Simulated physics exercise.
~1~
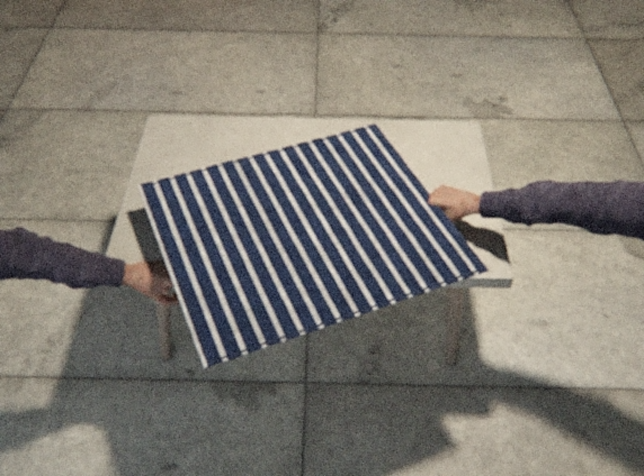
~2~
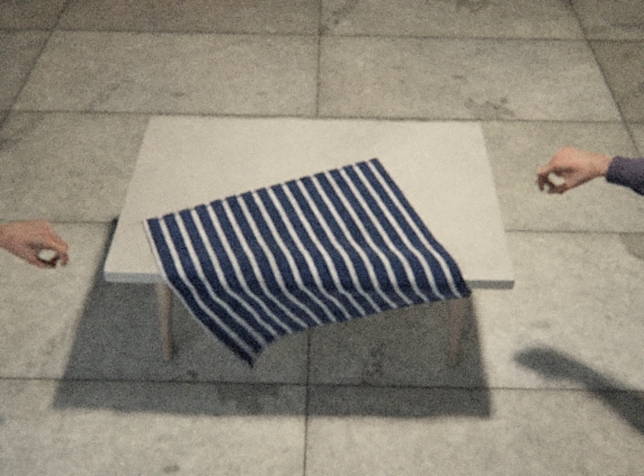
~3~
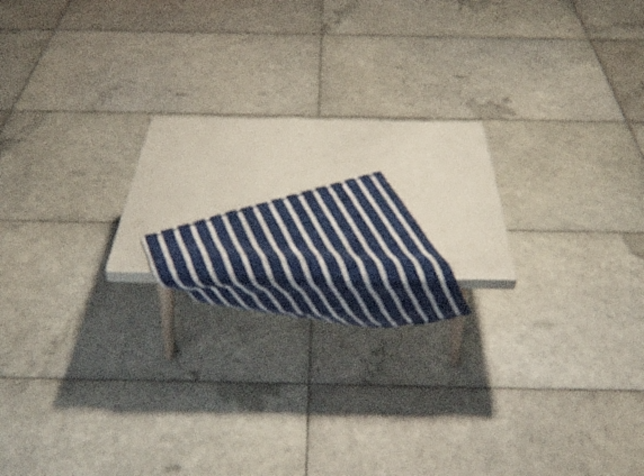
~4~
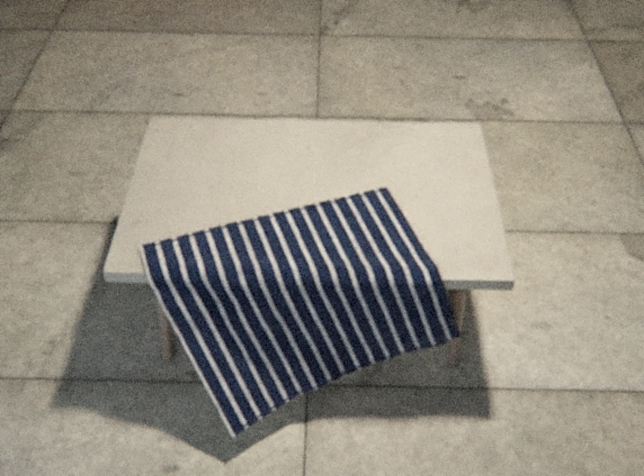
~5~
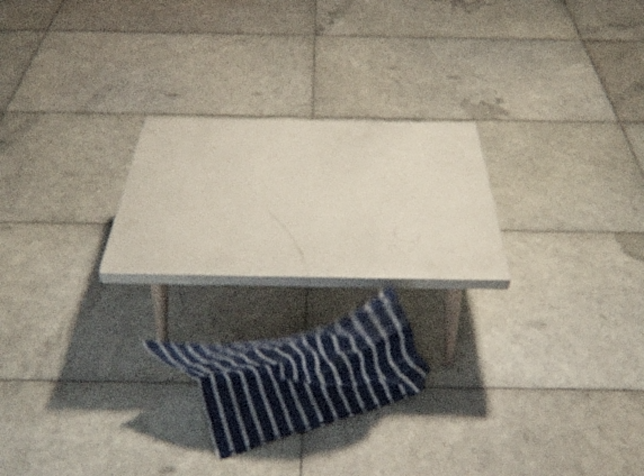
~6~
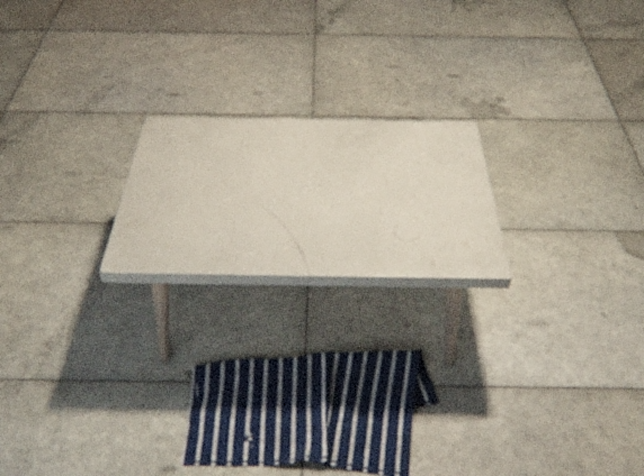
Two hands in dark purple sleeves reach in from the left and right, holding a navy scarf with white stripes spread flat above a pale table on grey paving slabs, seen from above and in front. They let go and draw apart, and the cloth settles at an angle across the table's near edge. Its overhanging part folds under, then swings out and hangs down lower. The scarf slides forward off the top, crumpling as it drops. It ends folded on the paving in front of the table, leaving the tabletop bare.
